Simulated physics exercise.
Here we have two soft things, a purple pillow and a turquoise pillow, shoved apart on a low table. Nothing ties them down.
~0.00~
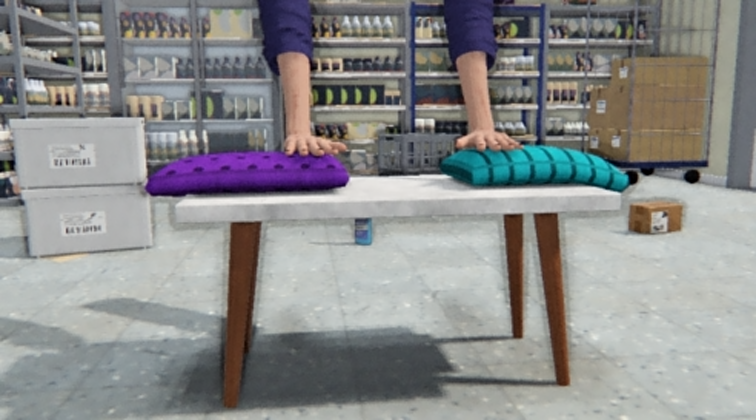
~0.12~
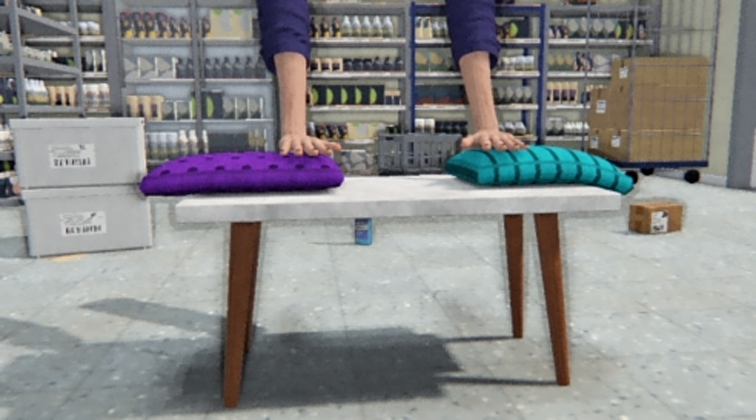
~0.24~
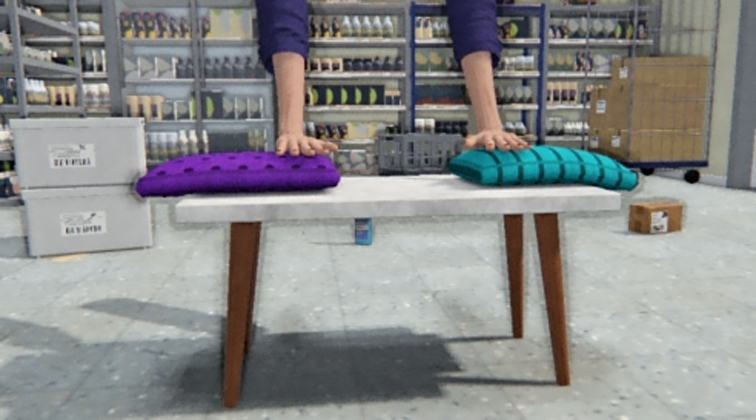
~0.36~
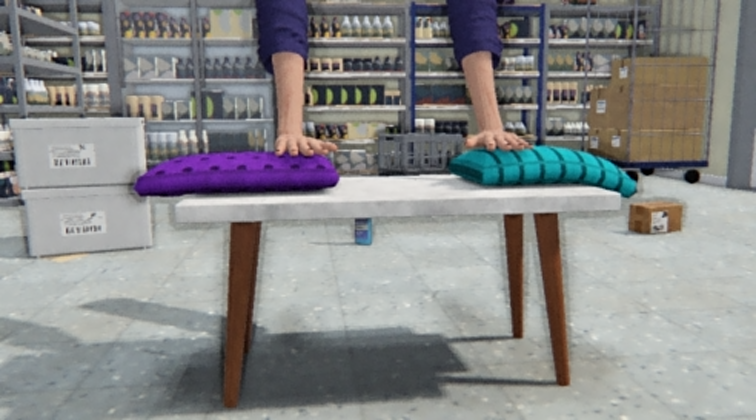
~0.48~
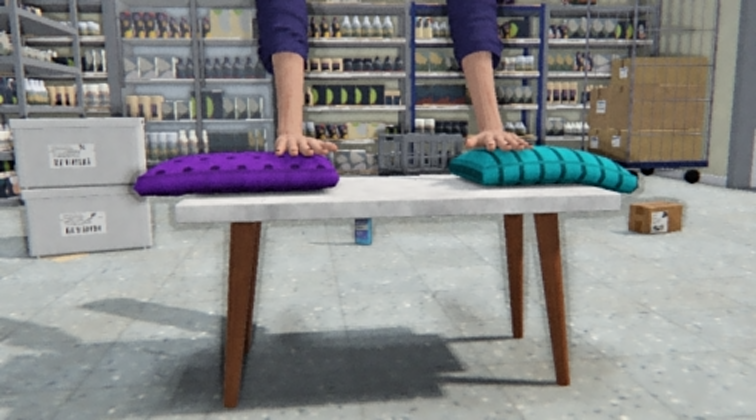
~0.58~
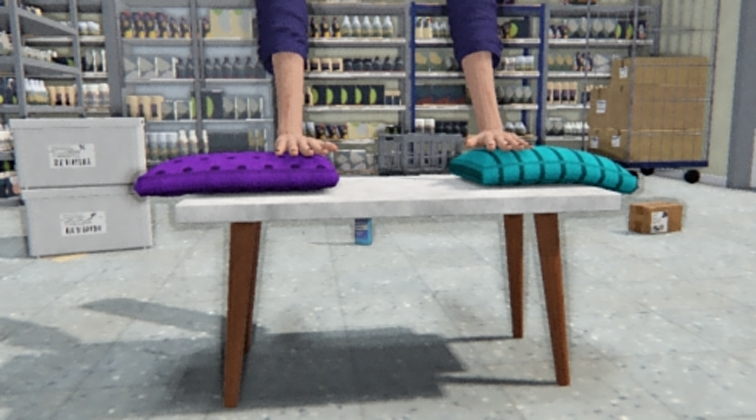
A purple pillow and a turquoise pillow slide slightly apart on a low white table as two hands press on them, the purple one shifting left and the turquoise one right, then both stay still under the hands.
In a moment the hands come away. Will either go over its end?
As it turns out, the purple pillow remains on top; the turquoise pillow holds its place.
By 0.92 s, purple pillow unmoved; turquoise pillow unmoved.
When it is over, purple pillow unmoved; turquoise pillow unmoved. The purple pillow holds its place and the turquoise pillow stays up there.
